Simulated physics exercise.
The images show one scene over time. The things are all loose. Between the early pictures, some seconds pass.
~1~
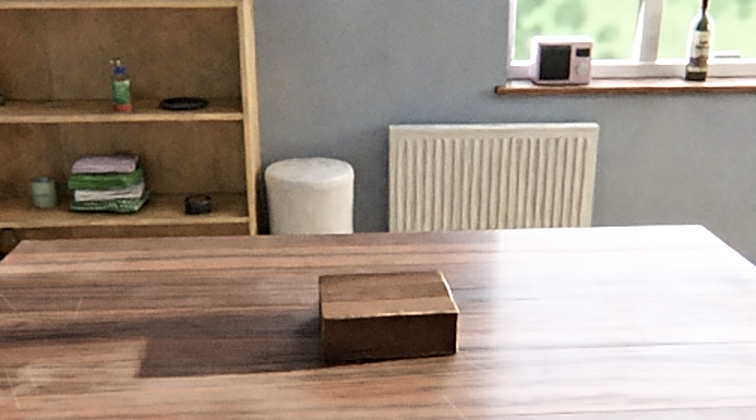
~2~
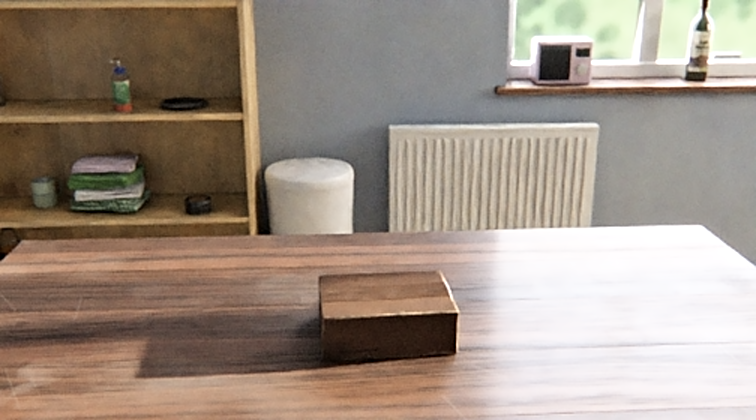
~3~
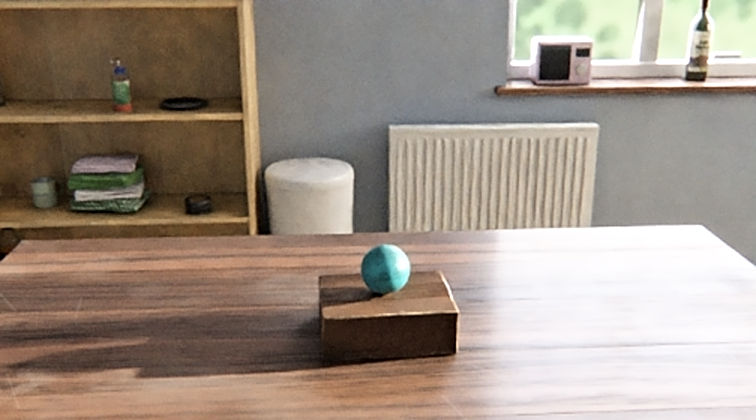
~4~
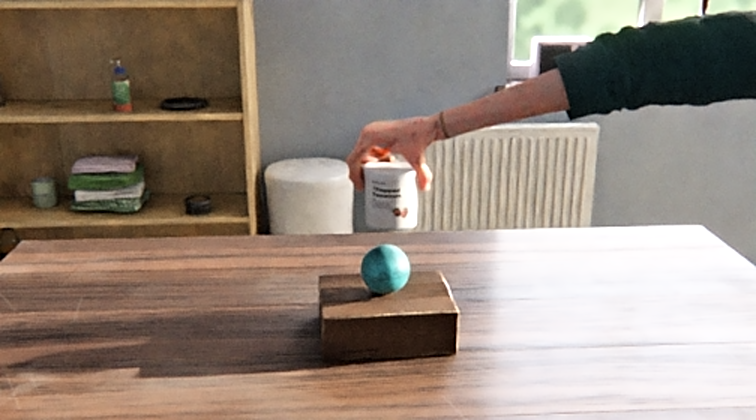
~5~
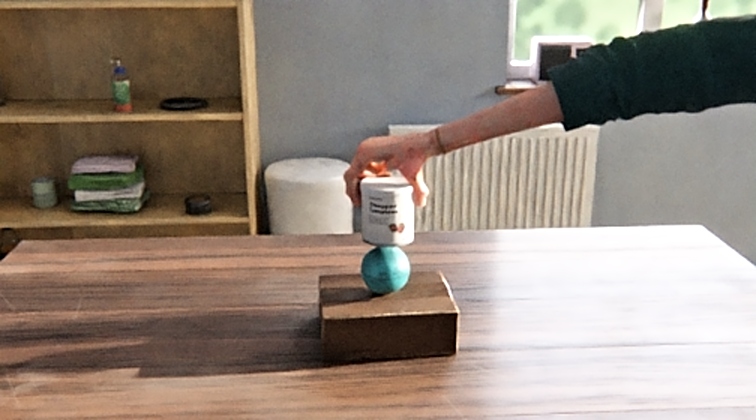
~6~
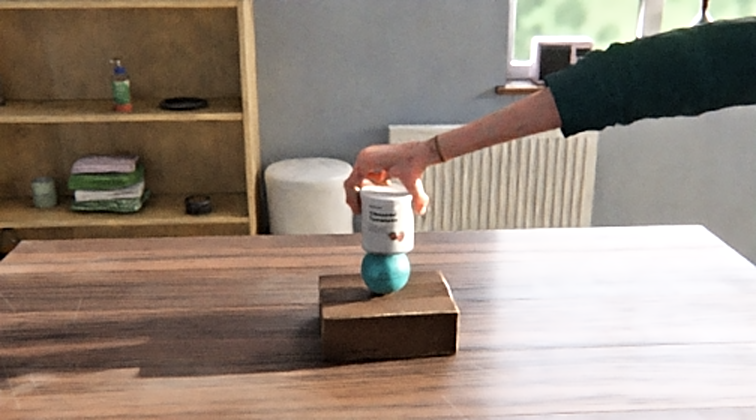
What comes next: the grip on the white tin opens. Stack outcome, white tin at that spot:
Most likely the pile fails.
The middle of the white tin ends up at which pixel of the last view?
End position in the final view: Approximately (573, 303).
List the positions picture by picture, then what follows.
In the first picture, the last thing is not in view yet.
In the second picture, the last thing is not in view yet.
In the third picture, the last thing is not in view yet; turquoise ball (385, 269).
In the fourth picture, still above its spot; white tin (391, 195); turquoise ball (385, 269).
In the fifth picture, still above its spot; white tin (387, 211); turquoise ball (385, 269).
In the sixth picture, in place under the hand; white tin (387, 219); turquoise ball (385, 269).
Then, 0.50 s after the last picture, white tin tipped 35° from how it was near (417, 225).
Then, 0.70 s after the last picture, white tin now fallen.
Then, 0.80 s after the last picture, things are still on the move.
Then, 0.90 s after the last picture, as before.
At rest, fallen, white tin; the other 2 in place. Seen from the same camera at the end, white tin near (573, 303). The pile gives way.
